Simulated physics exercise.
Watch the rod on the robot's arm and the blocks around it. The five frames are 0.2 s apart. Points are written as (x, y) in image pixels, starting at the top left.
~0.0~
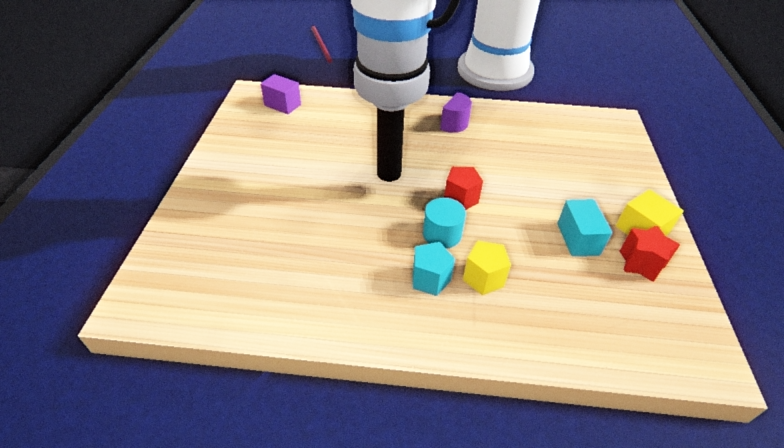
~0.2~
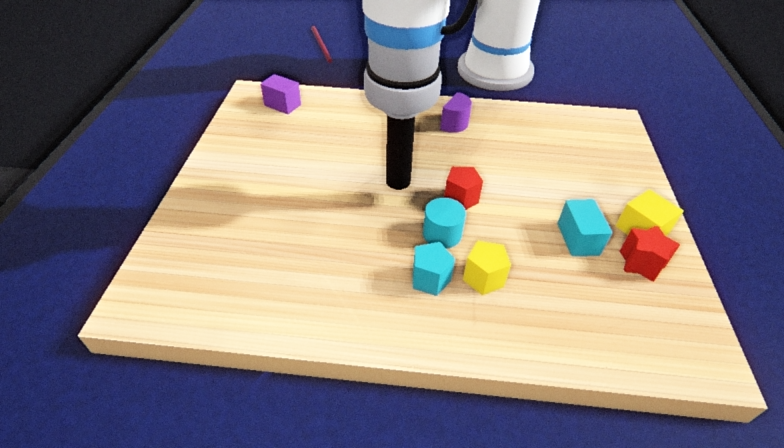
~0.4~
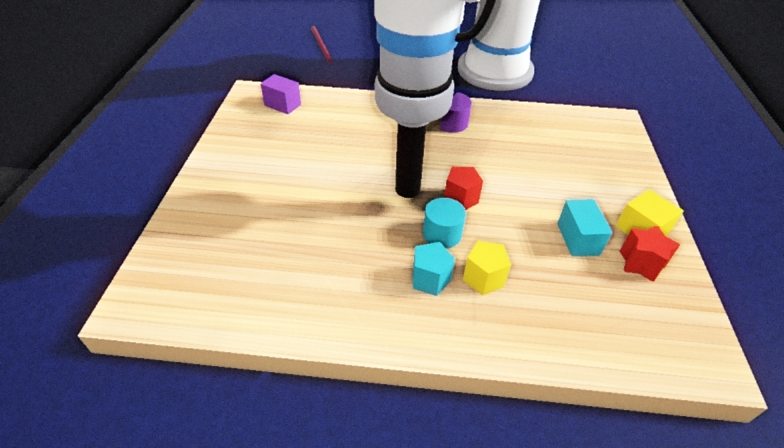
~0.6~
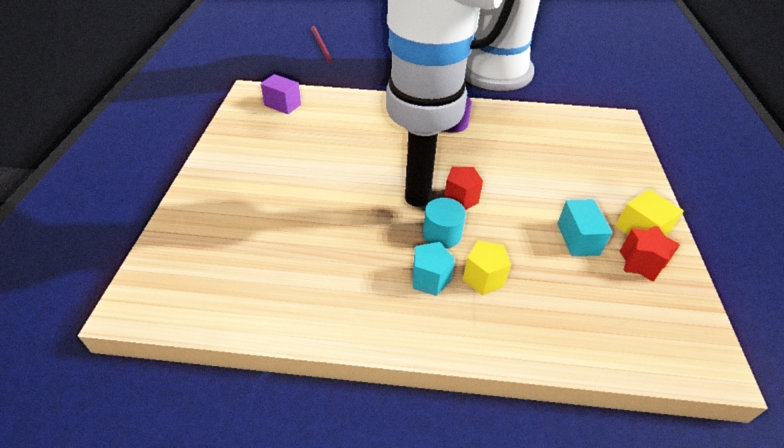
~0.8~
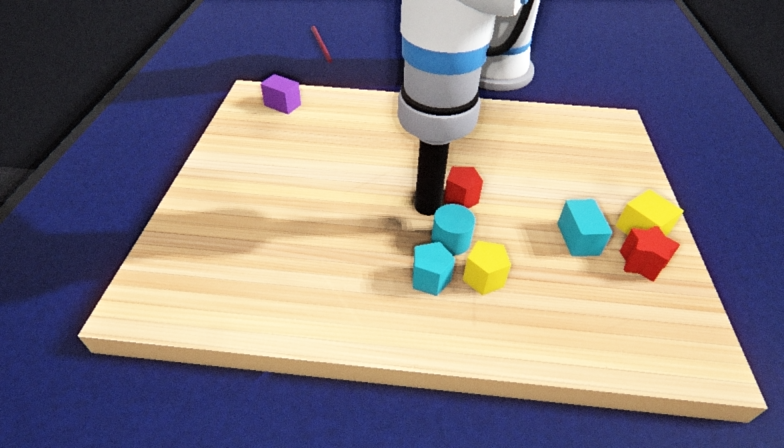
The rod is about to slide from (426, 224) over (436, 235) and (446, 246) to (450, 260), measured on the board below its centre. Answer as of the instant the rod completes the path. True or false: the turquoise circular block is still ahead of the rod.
False.
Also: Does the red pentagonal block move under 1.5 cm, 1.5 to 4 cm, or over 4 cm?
Displacement: Within 1.5 cm.
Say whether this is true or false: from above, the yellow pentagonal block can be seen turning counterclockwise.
That is false.
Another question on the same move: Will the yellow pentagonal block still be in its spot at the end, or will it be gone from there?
Its place changes.
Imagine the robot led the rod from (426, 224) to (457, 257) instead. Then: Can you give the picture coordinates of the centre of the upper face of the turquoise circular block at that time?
The top centre is at (497, 242).
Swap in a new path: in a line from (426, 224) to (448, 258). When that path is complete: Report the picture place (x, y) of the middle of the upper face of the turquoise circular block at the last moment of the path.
It ends at (488, 239).
On the path given first. Halfway along, rod at (444, 223); turquoise circular block at (476, 231); yellow pentagonal block at (497, 261), turned 20° clockwise.
At the end, rod at (453, 243); turquoise pentagonal block unmoved; turquoise circular block at (490, 239); red pentagonal block unmoved; yellow pentagonal block at (509, 269), turned 55° clockwise.
